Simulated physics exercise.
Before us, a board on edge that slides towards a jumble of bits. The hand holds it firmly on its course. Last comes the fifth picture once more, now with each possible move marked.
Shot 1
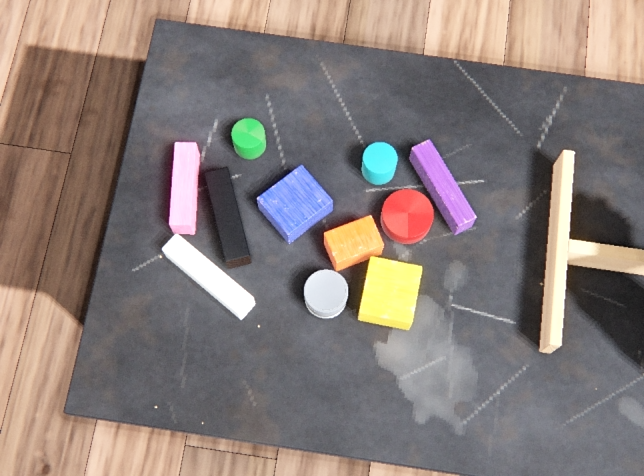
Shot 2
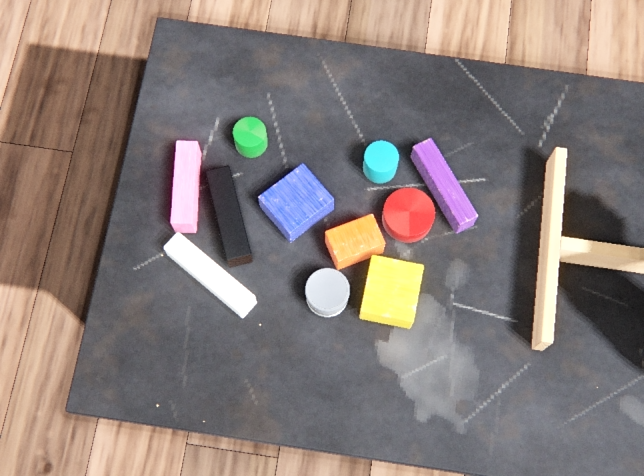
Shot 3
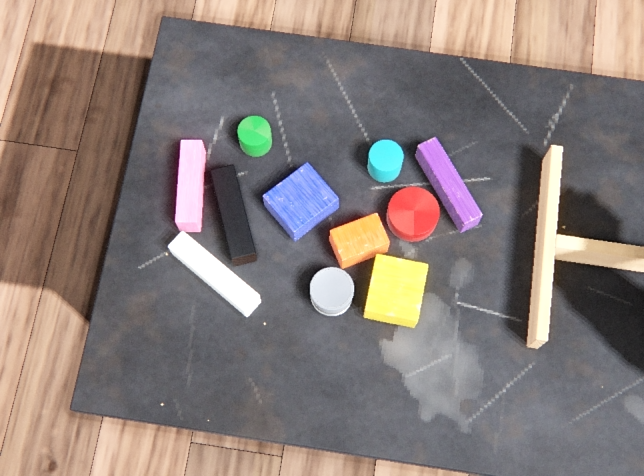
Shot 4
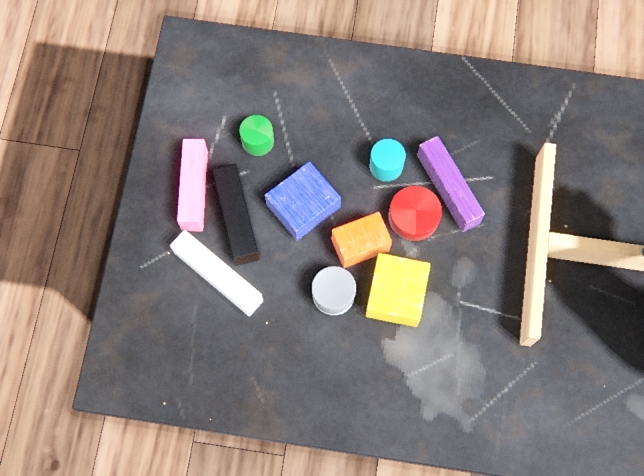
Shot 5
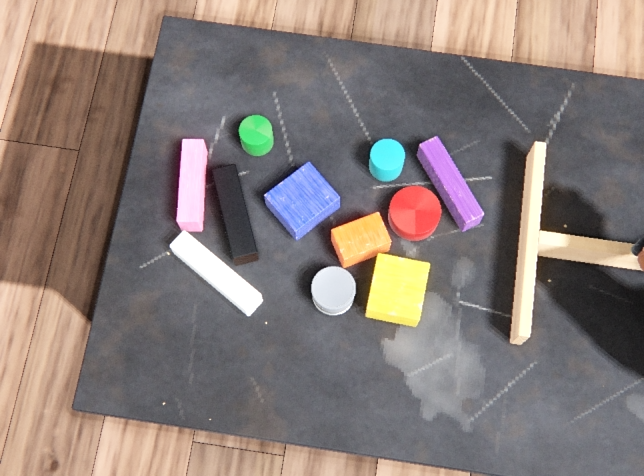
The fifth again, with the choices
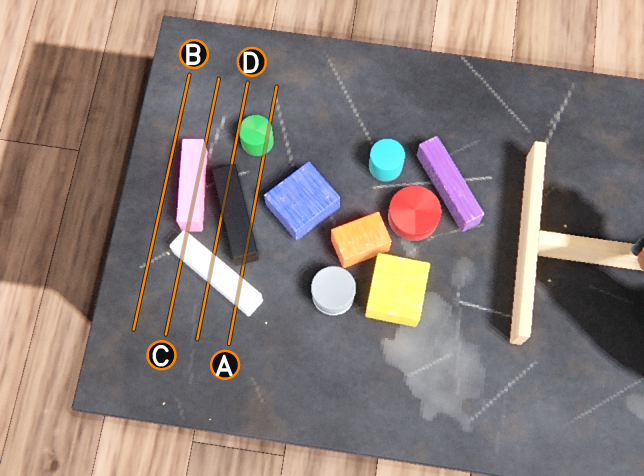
On a dark, scuffed board laid over a wooden floor, a loose group of coloured blocks, sticks and round pieces lies left of an upright pale wooden board with a handle. The pale board slides slowly a short way left, a hand coming into view at the right edge, while the pieces stay clustered, untouched.
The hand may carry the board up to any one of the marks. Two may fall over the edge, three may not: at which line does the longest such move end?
Line D.
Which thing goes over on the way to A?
The pink bar.
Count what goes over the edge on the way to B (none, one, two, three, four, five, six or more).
By then, six or more.
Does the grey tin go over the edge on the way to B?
Yes.
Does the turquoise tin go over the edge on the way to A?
No.
On the copy, A at (254, 209); B at (163, 196); C at (194, 201); D at (224, 205).
On D. First, board (421, 220); turquoise tin (382, 160); grey tin (328, 291).
Then, board (311, 204); pink bar (154, 184); black stick (186, 216).
Finally, board (225, 192); pink bar over the edge; black stick over the edge; two fallen.
By contrast, A is within the limit but short; B drops six; C drops three.
